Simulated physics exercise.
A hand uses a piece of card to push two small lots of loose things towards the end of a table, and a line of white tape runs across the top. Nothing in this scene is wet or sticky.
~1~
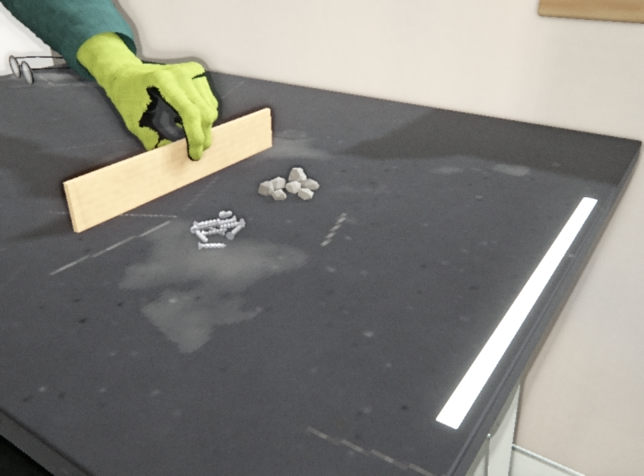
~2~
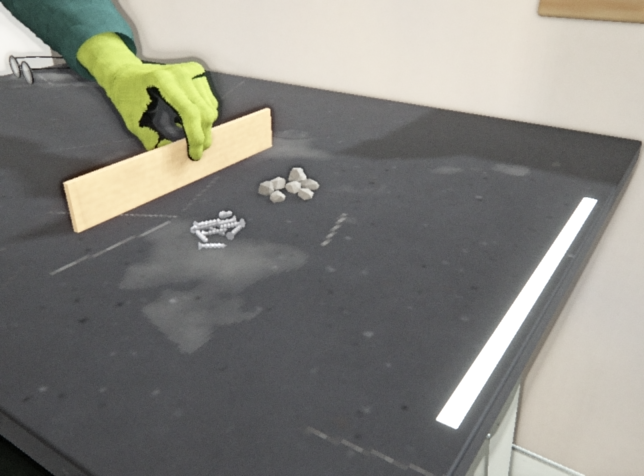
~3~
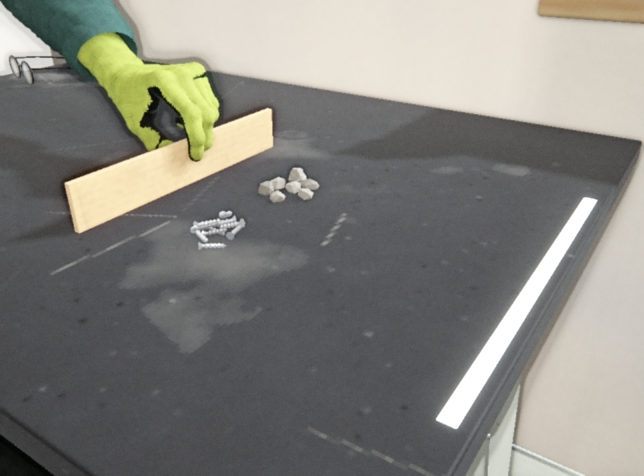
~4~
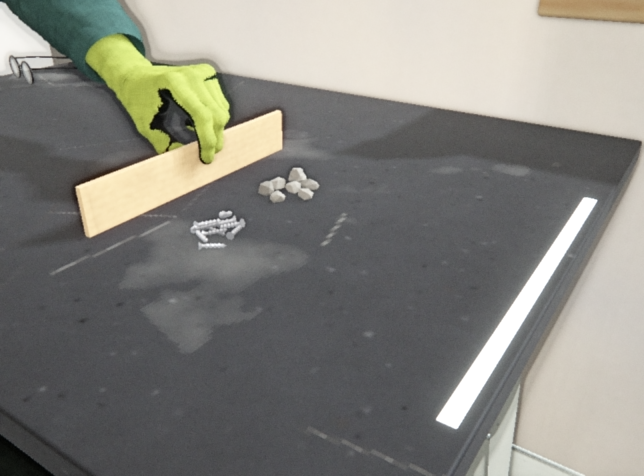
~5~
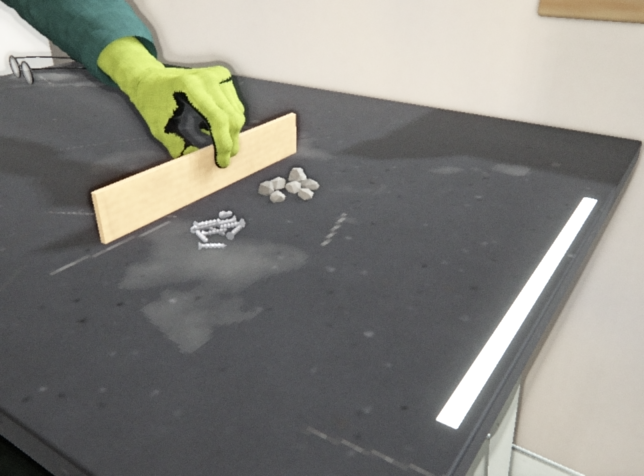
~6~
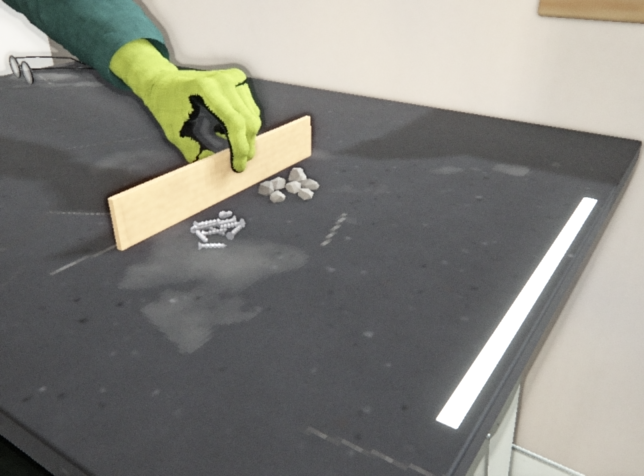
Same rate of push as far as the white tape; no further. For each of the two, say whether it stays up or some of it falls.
Nearer handful: Some falls. Farther handful: Some falls.
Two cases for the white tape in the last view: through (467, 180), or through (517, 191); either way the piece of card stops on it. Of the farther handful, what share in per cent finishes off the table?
About 0 percent the first time, about 0 percent the second.
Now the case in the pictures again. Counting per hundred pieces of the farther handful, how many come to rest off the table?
I'd say around 100 per cent.
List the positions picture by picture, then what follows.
In the first frame, piece of card at (89, 199), at rest; white tape at (586, 206), right by the edge; edge at (557, 291); nearer handful at (216, 231), a few steel screws; farther handful at (294, 188), a few bits of gravel.
In the second frame, piece of card at (89, 199), at rest; farther handful at (294, 188).
In the third frame, piece of card at (91, 199); nearer handful at (216, 231).
In the fourth frame, piece of card at (101, 203); farther handful at (294, 188).
In the fifth frame, piece of card at (117, 209); nearer handful at (216, 231).
In the sixth frame, piece of card at (134, 215); white tape at (586, 206); edge at (557, 291); nearer handful at (216, 231); farther handful at (294, 188).
Then, 1.07 s past the last view, piece of card still moving, near (369, 186); nearer handful all on the table, its front near (349, 268); farther handful all on the table, its front near (423, 211).
Then, 2.16 s past the last view, piece of card stopped at the white tape; nearer handful about half over the edge; farther handful about half over the edge.
Then, 2.44 s past the last view, piece of card stopped at the white tape; nearer handful all over the edge; farther handful all over the edge.
Finally, piece of card stopped at the white tape; nearer handful all over the edge; farther handful all over the edge.
